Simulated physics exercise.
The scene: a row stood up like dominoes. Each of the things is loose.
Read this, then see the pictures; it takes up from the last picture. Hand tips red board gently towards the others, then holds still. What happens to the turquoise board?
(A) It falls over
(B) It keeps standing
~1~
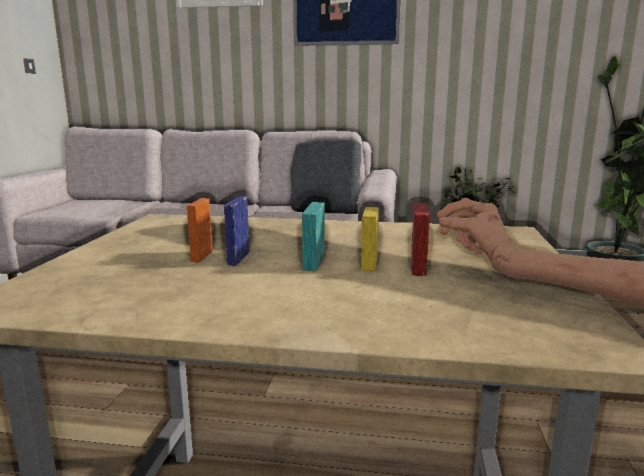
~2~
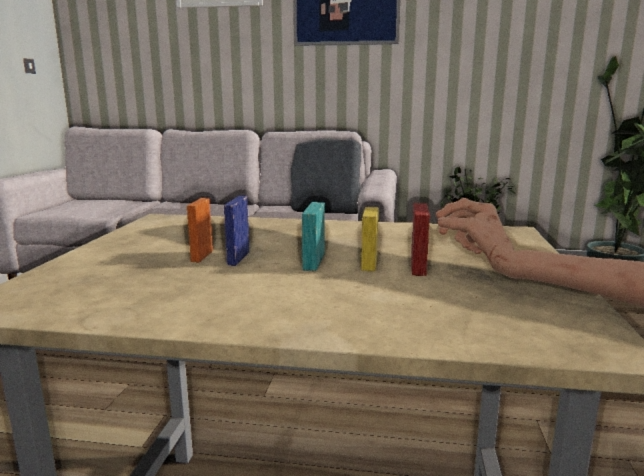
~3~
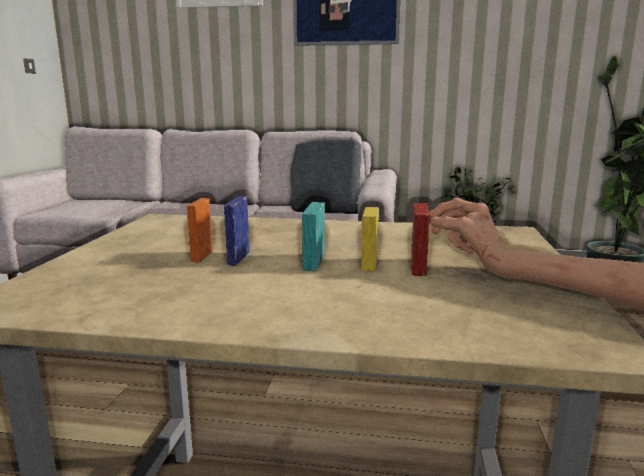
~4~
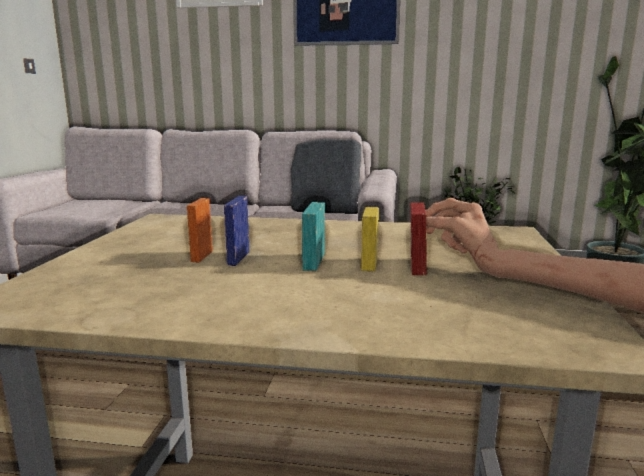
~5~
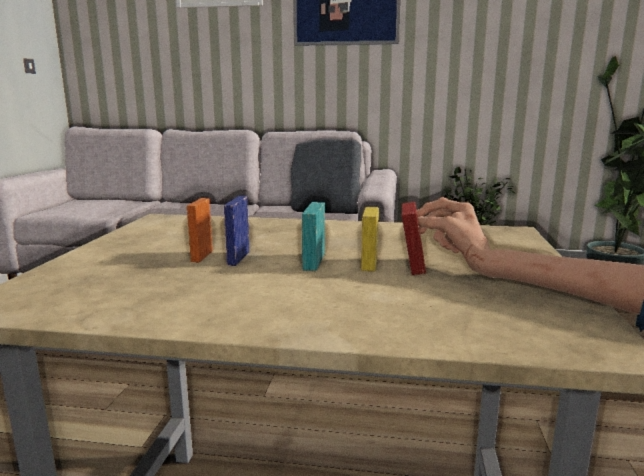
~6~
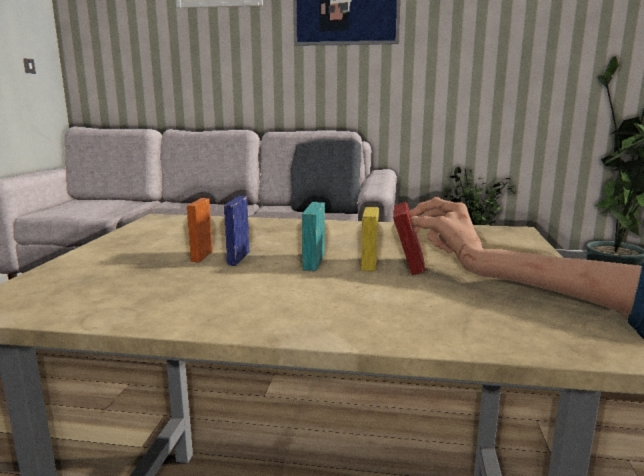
Answer: A.
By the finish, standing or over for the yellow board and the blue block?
The yellow board goes down; the blue block remains standing.
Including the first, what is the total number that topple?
3.
Then, 0.30 s past the last view, red board 71° over; turquoise board rocked 13° from its first pose near (304, 234); yellow board rocked 65° from its first pose.
Then, 0.40 s past the last view, red board 73° over; turquoise board rocked 52° from its first pose near (284, 240); yellow board on its side.
Finally, down or leaning hard on the table, turquoise board and yellow board; blue block still in place. Final places as the last picture's camera would see them, turquoise board near (271, 254).
